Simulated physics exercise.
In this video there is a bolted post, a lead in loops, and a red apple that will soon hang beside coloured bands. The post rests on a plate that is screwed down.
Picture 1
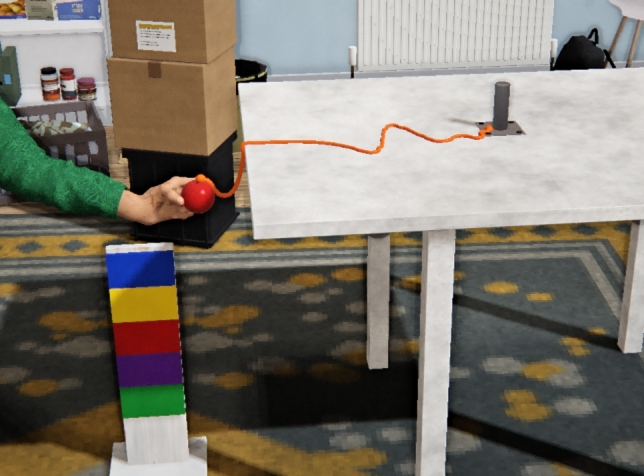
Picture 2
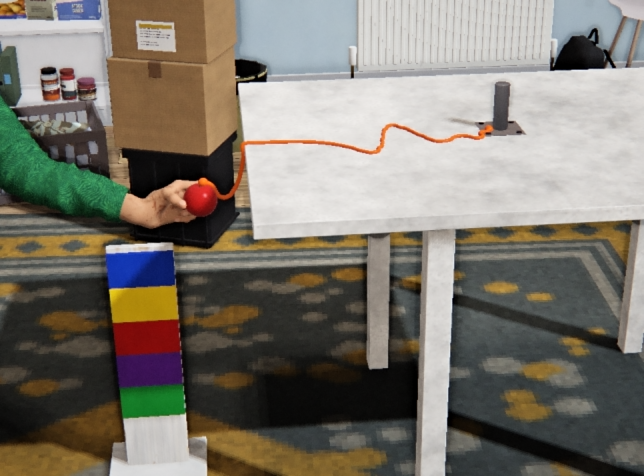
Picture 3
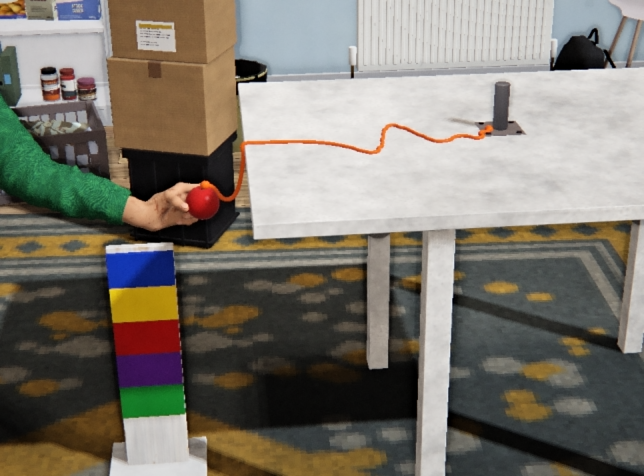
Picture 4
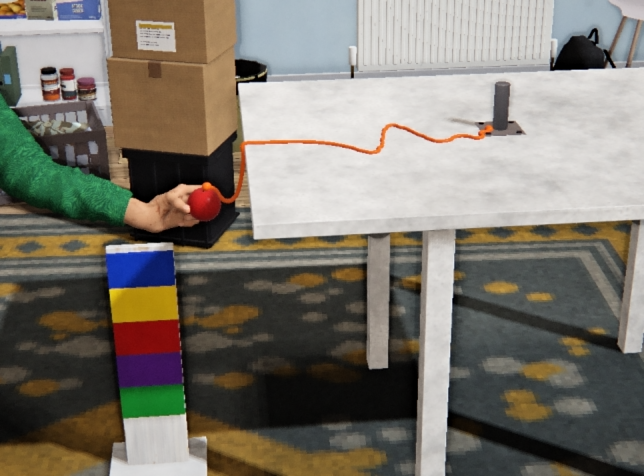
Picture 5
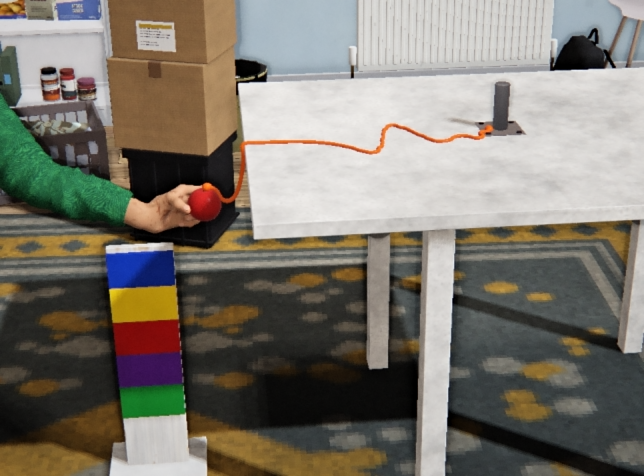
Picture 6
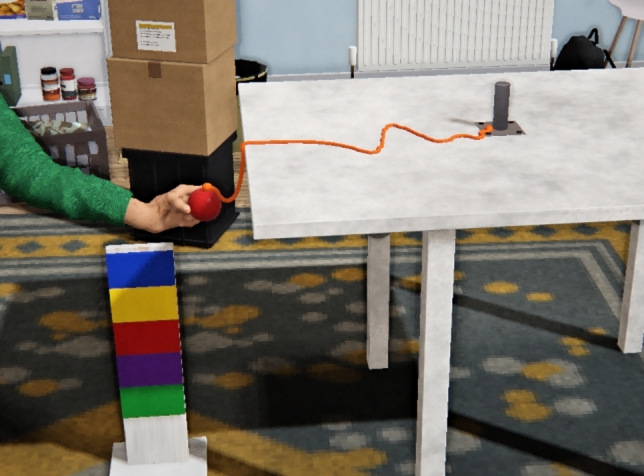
At first, a hand in a green sleeve holds a red ball beside a white table, with an orange cord running from it to a dark post on the tabletop. The hand shifts very slightly right, then stays nearly still above the striped colour column.
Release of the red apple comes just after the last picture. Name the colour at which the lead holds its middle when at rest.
Purple.
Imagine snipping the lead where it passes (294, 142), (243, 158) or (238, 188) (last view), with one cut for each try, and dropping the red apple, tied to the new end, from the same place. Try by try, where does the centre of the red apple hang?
The places are (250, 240), (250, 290) and (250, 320).
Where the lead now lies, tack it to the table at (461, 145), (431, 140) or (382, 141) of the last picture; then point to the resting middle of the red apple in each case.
It comes to rest around (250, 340), (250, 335) and (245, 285) respectively.
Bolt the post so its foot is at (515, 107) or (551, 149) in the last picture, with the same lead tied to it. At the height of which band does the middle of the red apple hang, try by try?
Taking the two spots in turn: Red, then red.
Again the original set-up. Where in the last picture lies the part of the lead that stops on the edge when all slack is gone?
Approximately at (364, 152) in the final frame.
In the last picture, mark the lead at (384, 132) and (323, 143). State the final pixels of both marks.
Roughly at (317, 141), and the other roughly at (246, 195).
Early on, apple near (243, 337); level with red.
Midway, apple near (249, 358); level with purple.
Finally, apple near (257, 359); level with purple. Its centre hangs level with the purple band.
